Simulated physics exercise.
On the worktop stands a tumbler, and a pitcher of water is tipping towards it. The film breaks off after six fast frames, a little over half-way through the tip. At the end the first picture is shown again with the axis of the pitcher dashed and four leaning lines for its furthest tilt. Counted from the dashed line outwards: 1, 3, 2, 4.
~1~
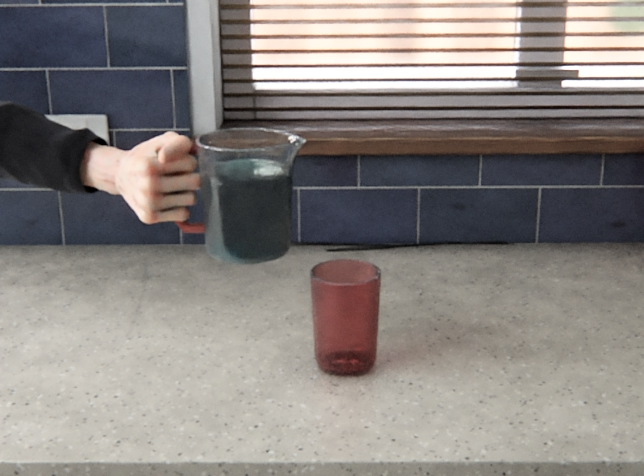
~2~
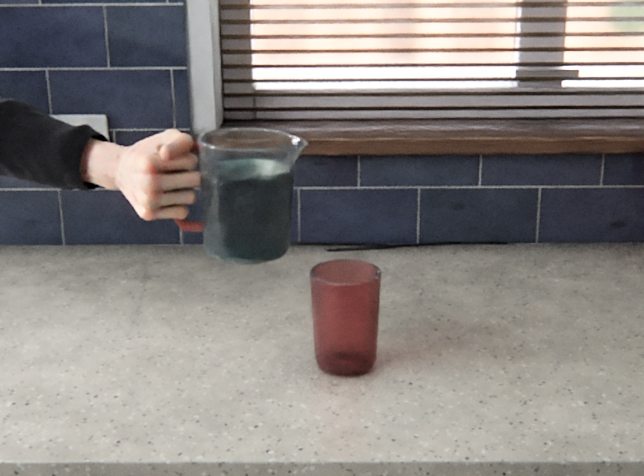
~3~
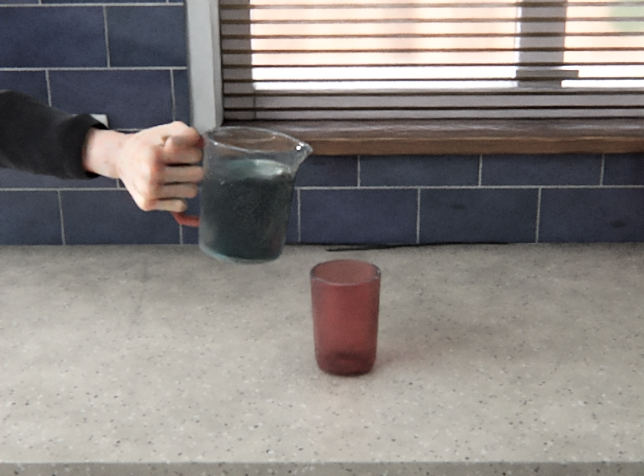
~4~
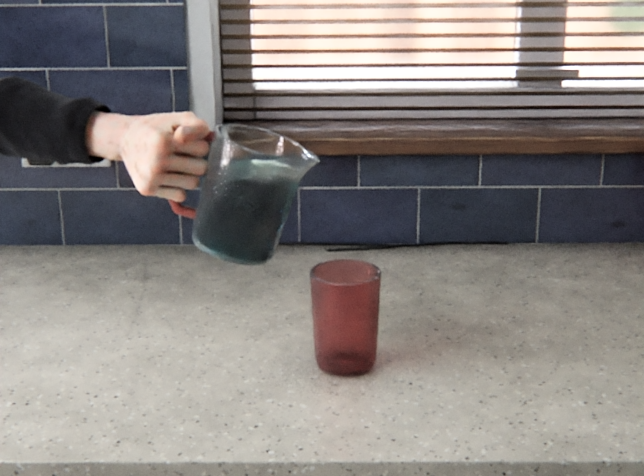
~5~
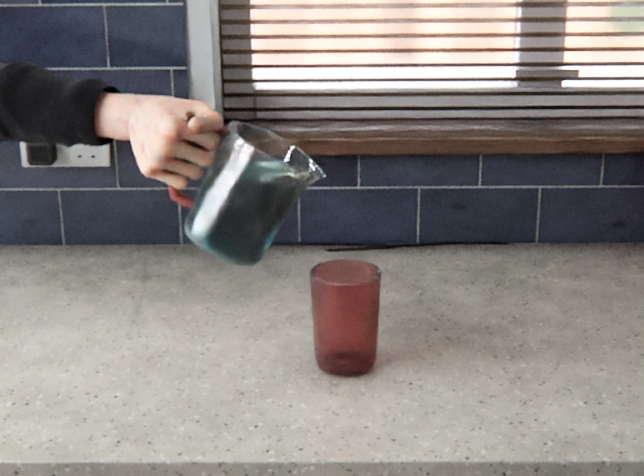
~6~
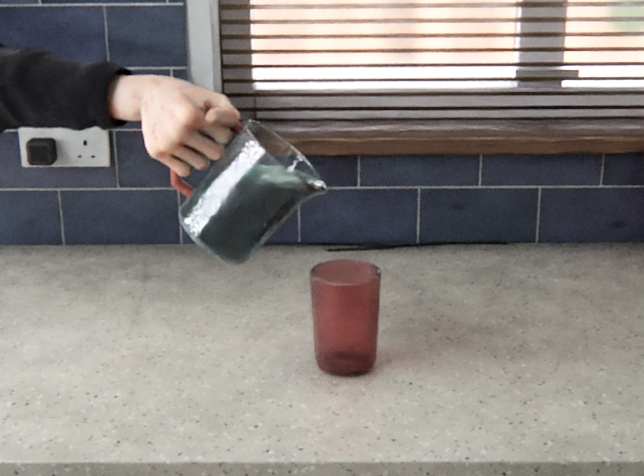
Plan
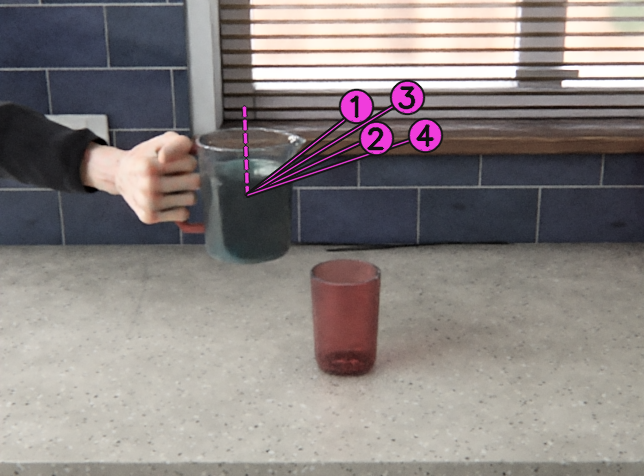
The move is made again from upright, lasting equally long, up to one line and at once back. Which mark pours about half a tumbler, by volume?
It is 2.
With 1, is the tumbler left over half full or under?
Under half.
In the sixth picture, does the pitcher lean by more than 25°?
Yes, it does.
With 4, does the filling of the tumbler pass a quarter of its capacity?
Yes.
In magenta, 1 at (344, 119); 2 at (359, 143); 3 at (393, 106); 4 at (409, 140).
With 1, the tumbler ends with about 24 % of what it can hold.
With 2, the tumbler ends with about 49 % of what it can hold; 5 % of the water is spilt.
With 3, the tumbler ends with about 36 % of what it can hold; 3 % of the water is spilt.
With 4, the tumbler ends with about 67 % of what it can hold; 5 % of the water is spilt.
